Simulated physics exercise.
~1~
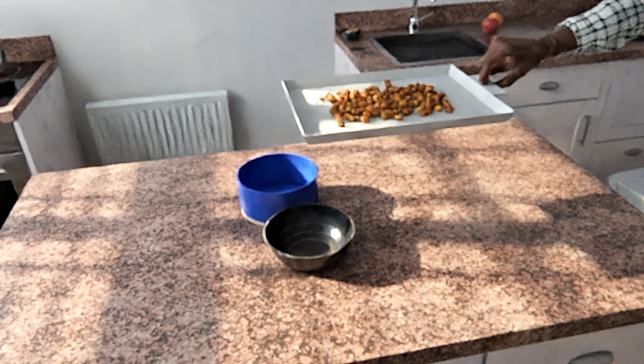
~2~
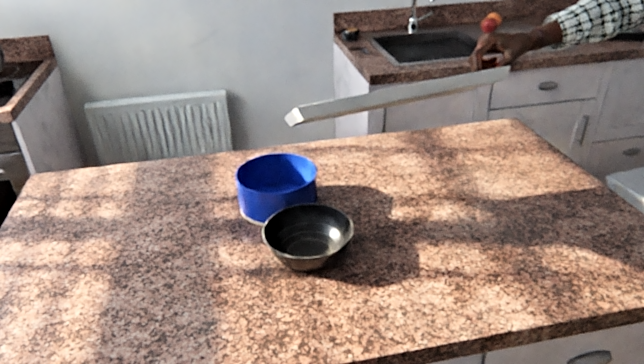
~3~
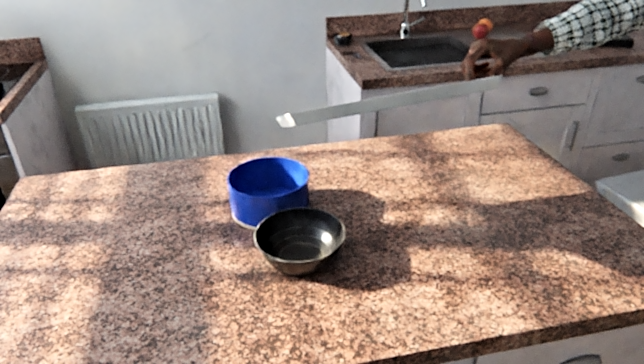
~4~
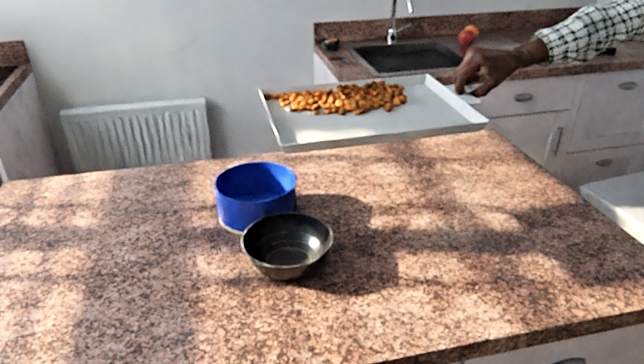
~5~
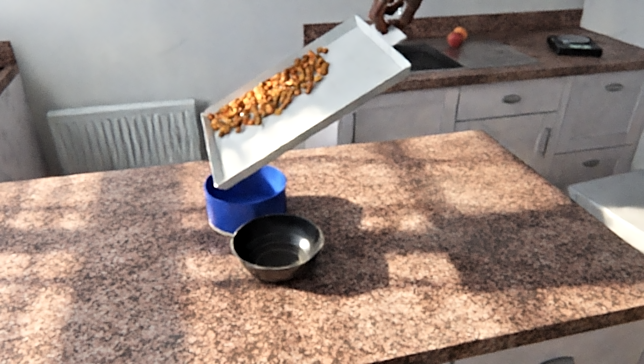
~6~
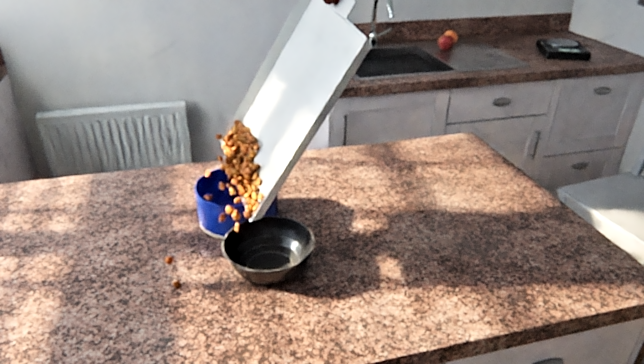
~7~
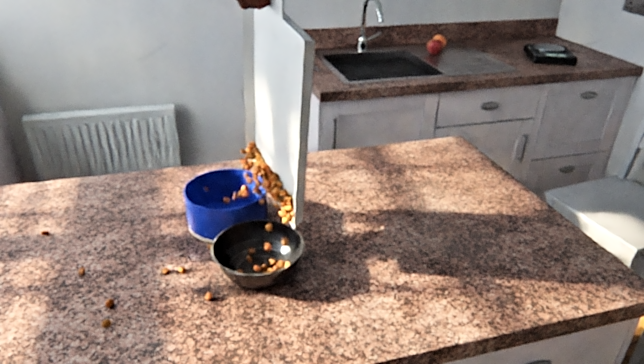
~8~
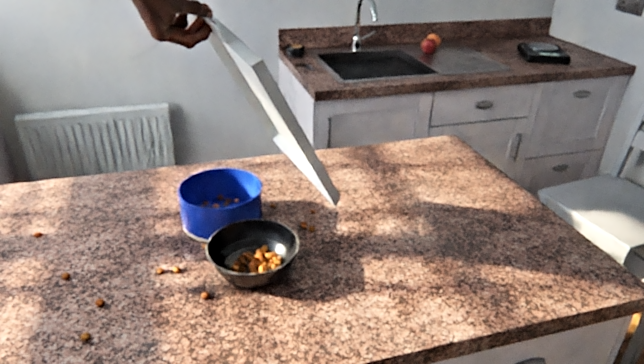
A hand tips a tray, spilling brown bits into two bowls and onto the counter.
